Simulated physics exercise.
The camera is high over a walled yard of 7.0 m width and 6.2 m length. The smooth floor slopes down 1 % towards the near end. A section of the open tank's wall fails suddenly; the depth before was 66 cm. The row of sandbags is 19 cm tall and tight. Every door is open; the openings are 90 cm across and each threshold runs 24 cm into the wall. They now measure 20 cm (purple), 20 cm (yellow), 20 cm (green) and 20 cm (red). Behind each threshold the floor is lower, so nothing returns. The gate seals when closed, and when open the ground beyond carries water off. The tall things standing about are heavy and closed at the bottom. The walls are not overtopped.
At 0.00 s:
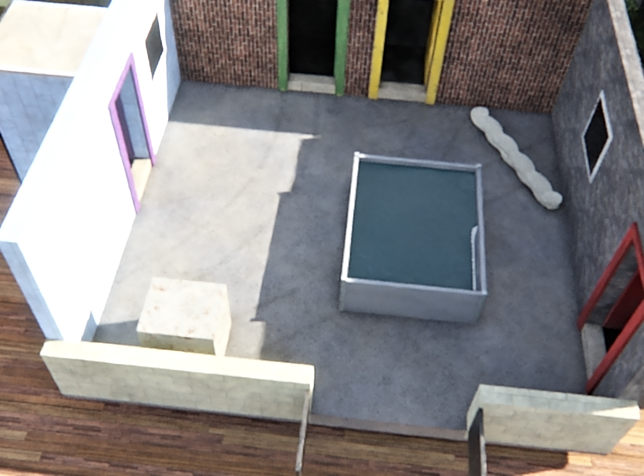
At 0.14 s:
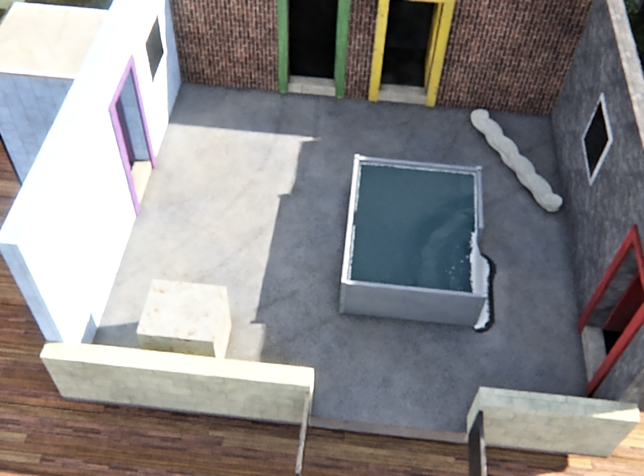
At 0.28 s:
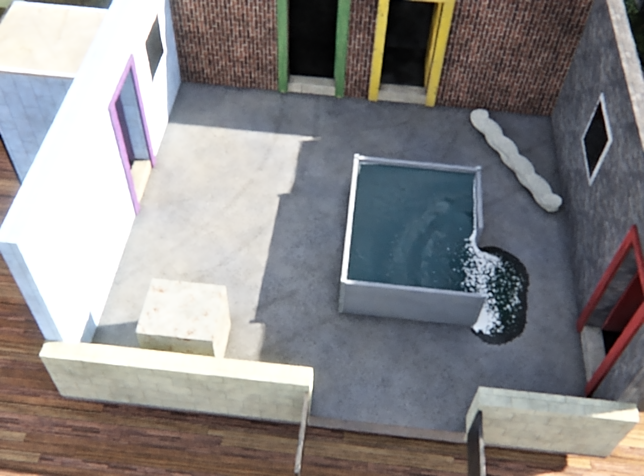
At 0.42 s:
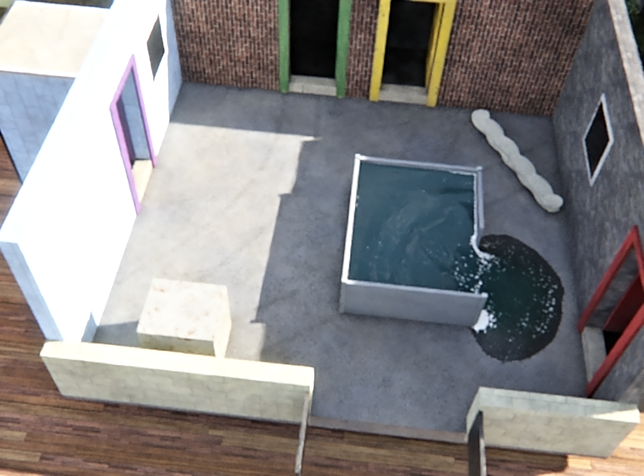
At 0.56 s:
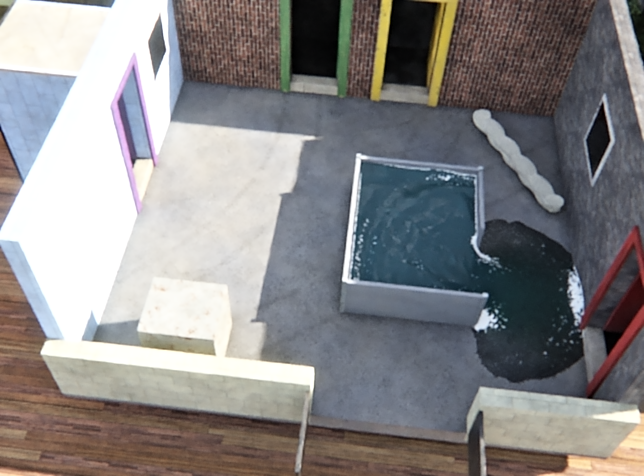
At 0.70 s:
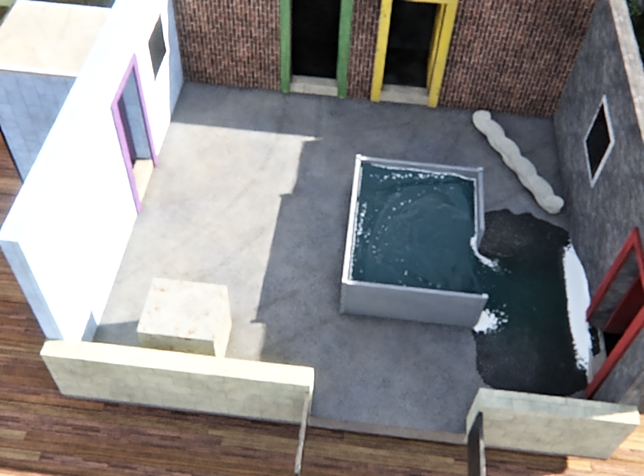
We see an open tank of still water in a walled yard; a section of its right side gives way, and foaming water pours out, spreading across the grey floor to the right-hand wall beside the red door.
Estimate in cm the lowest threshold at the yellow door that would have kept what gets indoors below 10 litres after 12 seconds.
At least 8 cm or so.
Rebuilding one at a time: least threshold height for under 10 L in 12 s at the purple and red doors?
About 7.5 cm at purple and 35 cm at red.
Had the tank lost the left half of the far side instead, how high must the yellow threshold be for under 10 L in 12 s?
About 27 cm.
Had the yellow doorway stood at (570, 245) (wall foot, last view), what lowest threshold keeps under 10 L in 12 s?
Roughly 23 cm.
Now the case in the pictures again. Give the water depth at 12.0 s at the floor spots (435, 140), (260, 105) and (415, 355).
Roughly 4, 6 and 4 cm, in turn.
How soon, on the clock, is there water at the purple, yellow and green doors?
Purple 5.0 s, yellow 3.2 s, green 4.0 s.
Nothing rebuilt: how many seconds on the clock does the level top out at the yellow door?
At about 3.6 s.
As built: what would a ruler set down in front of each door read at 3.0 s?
Depths in cm: Purple 0, yellow 0, green 0, red 29.
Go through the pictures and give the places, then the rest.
In the first picture, still water, 66 cm deep, in the open tank at (415, 223); the yellow door at (408, 56) is dry.
In the second picture, the front is at (489, 320), 0.3 m from the gap at (474, 281); 0.2 m2 of floor is wet, 66 cm left at the back.
In the third picture, the gap is at (473, 281), the front 0.8 m out at (522, 287); the back of the open tank holds 66 cm.
In the fourth picture, water pours out at (473, 282) and has run 1.3 m, to (556, 304); about 8 cm deep outside, 66 cm at the back.
In the fifth picture, the gap is at (474, 282), the front 1.6 m out at (582, 348); the back of the open tank holds 64 cm.
In the sixth picture, the front is at (585, 379), 1.7 m from the gap at (474, 283); 3.9 m2 of floor is wet, 57 cm left at the back; the yellow door at (410, 59), 4.3 m from the gap, is still 3.3 m from the nearest water.
After 1.4 s water covers 15 % of the floor, deepest (48 cm) near (583, 431); it has not reached the yellow door.
After 3.0 s water covers 45 % of the floor, deepest (36 cm) near (583, 431); it has not reached the yellow door.
After 12.0 s water covers 95 % of the floor, deepest (12 cm) near (82, 372); 3 cm at the yellow door, 0 litres in over its 20 cm threshold.
At the yellow door as built, the water arrived by 3.2 s and peaked near 13 cm at 3.6 s.
Run again over the same 12 s with other heights there, 22 litres in over 6.5 cm, 6 litres over 9 cm. The limit of 10 litres is kept from about 8 cm up.
